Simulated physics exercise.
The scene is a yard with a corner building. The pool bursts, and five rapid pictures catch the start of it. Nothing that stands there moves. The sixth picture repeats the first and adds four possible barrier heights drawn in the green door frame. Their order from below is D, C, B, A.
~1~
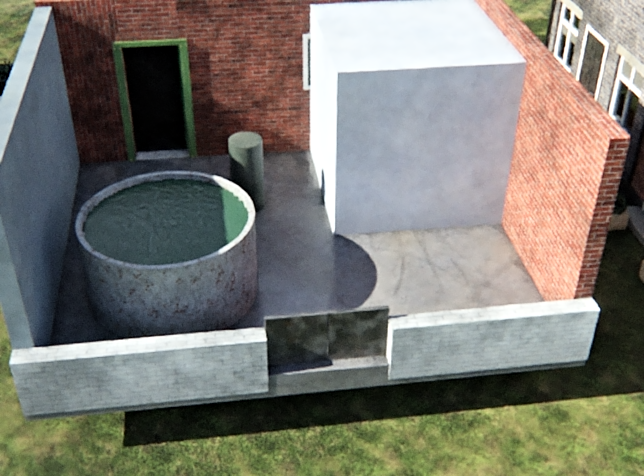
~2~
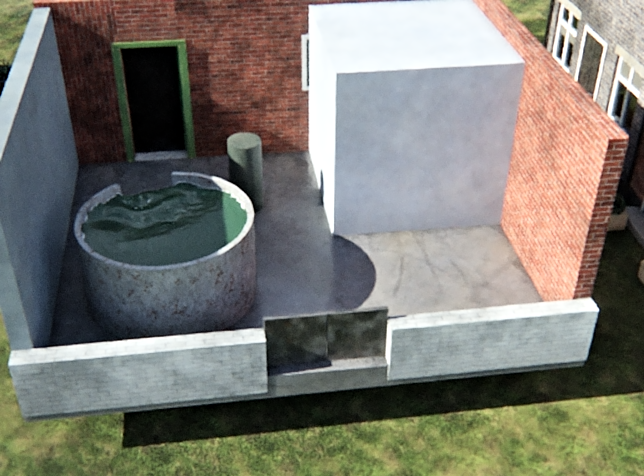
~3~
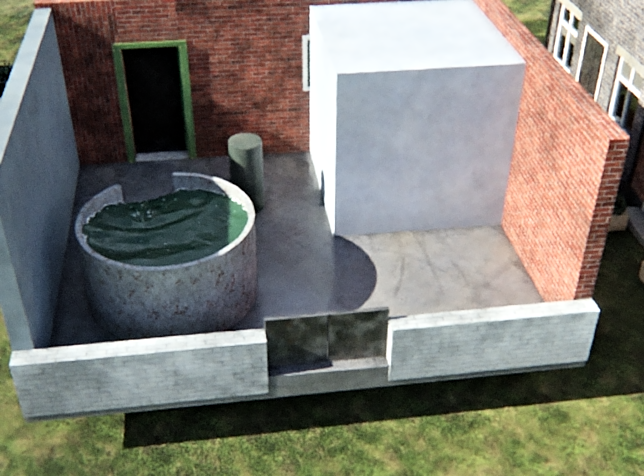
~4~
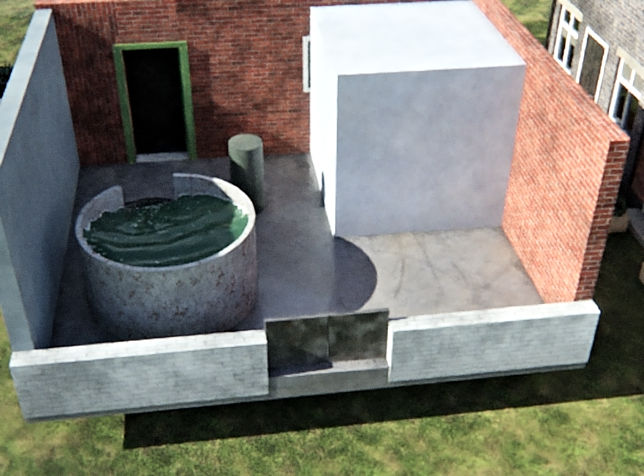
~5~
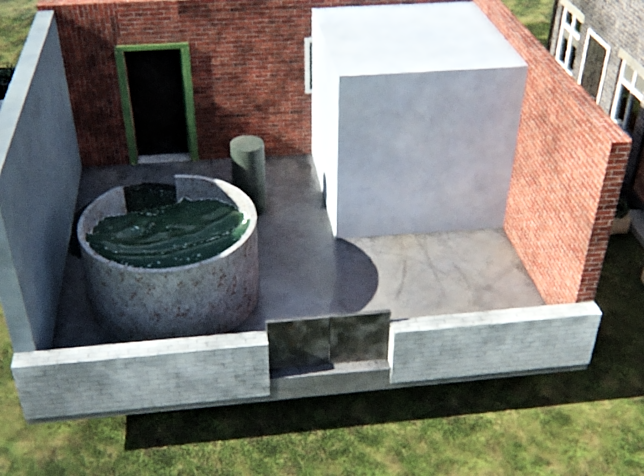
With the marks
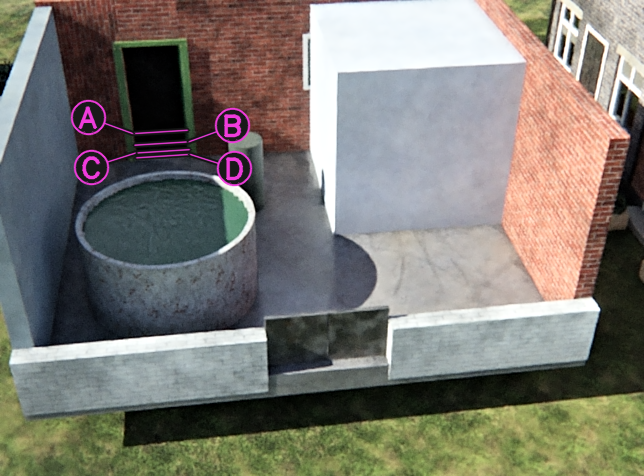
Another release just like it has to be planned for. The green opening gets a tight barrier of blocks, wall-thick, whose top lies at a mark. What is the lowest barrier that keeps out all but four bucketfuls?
Line A.
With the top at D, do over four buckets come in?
Yes, that goes wrong.
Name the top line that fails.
B it is.
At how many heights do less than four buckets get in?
One.
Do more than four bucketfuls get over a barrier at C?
Yes, it does.
On the marked copy, A at (160, 131); B at (161, 143); C at (162, 151); D at (163, 156); from the bottom up D, C, B, A.
If A is chosen, a splash gets over, under a bucket.
If B is chosen, about 13 bucketfuls get in.
If C is chosen, dozens of bucketfuls pour in.
If D is chosen, dozens of bucketfuls pour in.
